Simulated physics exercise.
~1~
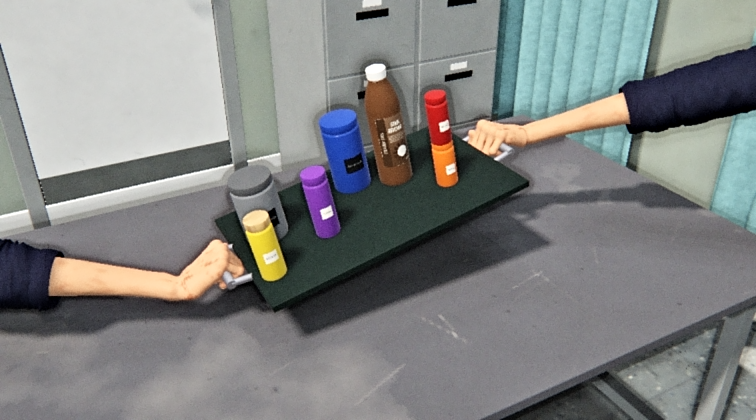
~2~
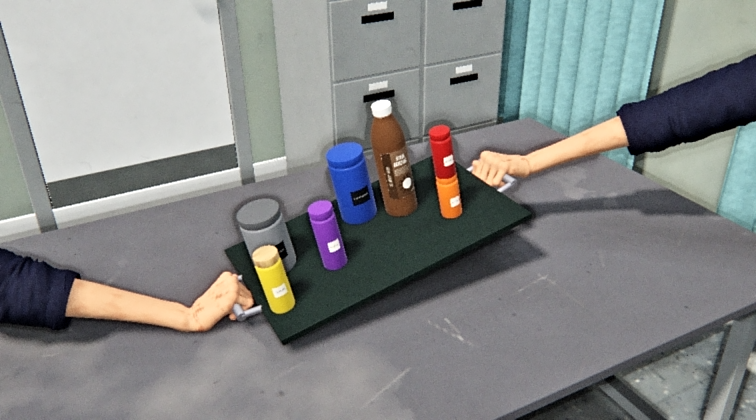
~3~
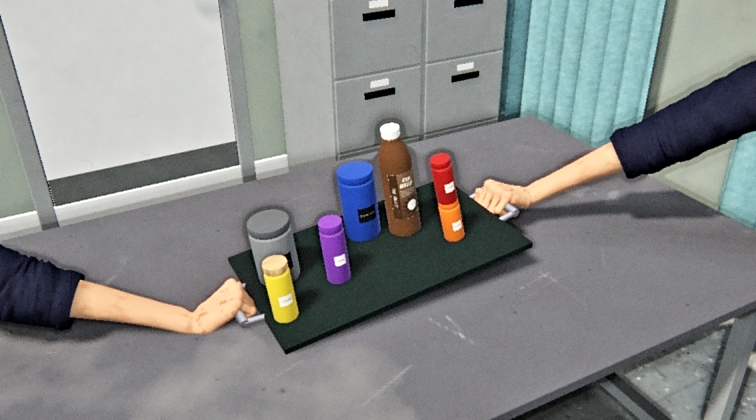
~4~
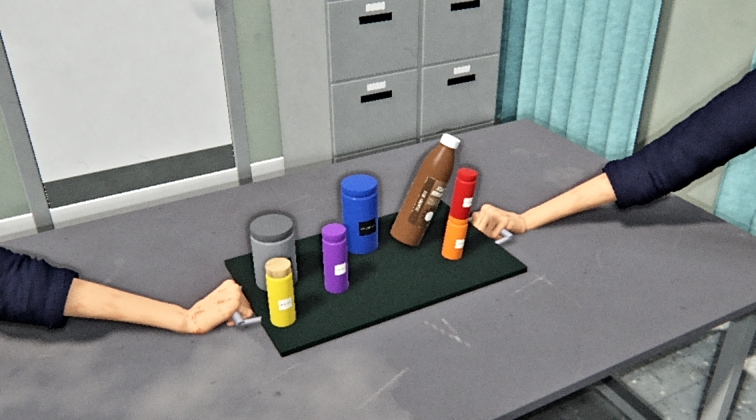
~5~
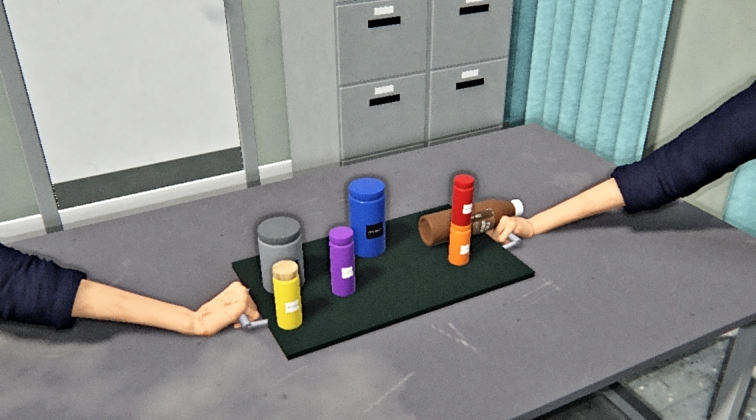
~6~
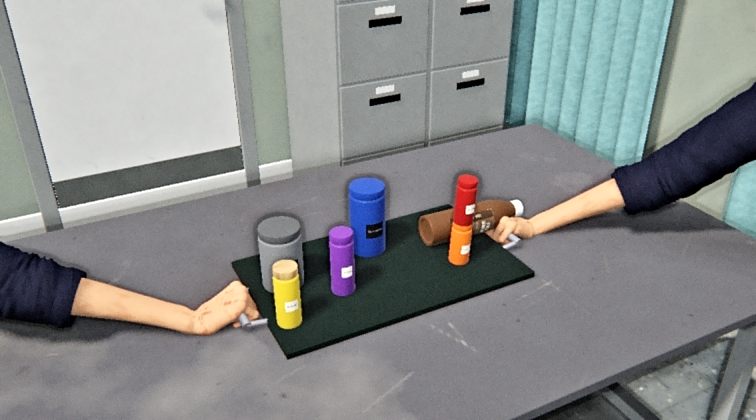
On a grey table, two hands lower a tilted tray flat and the brown bottle topples over.
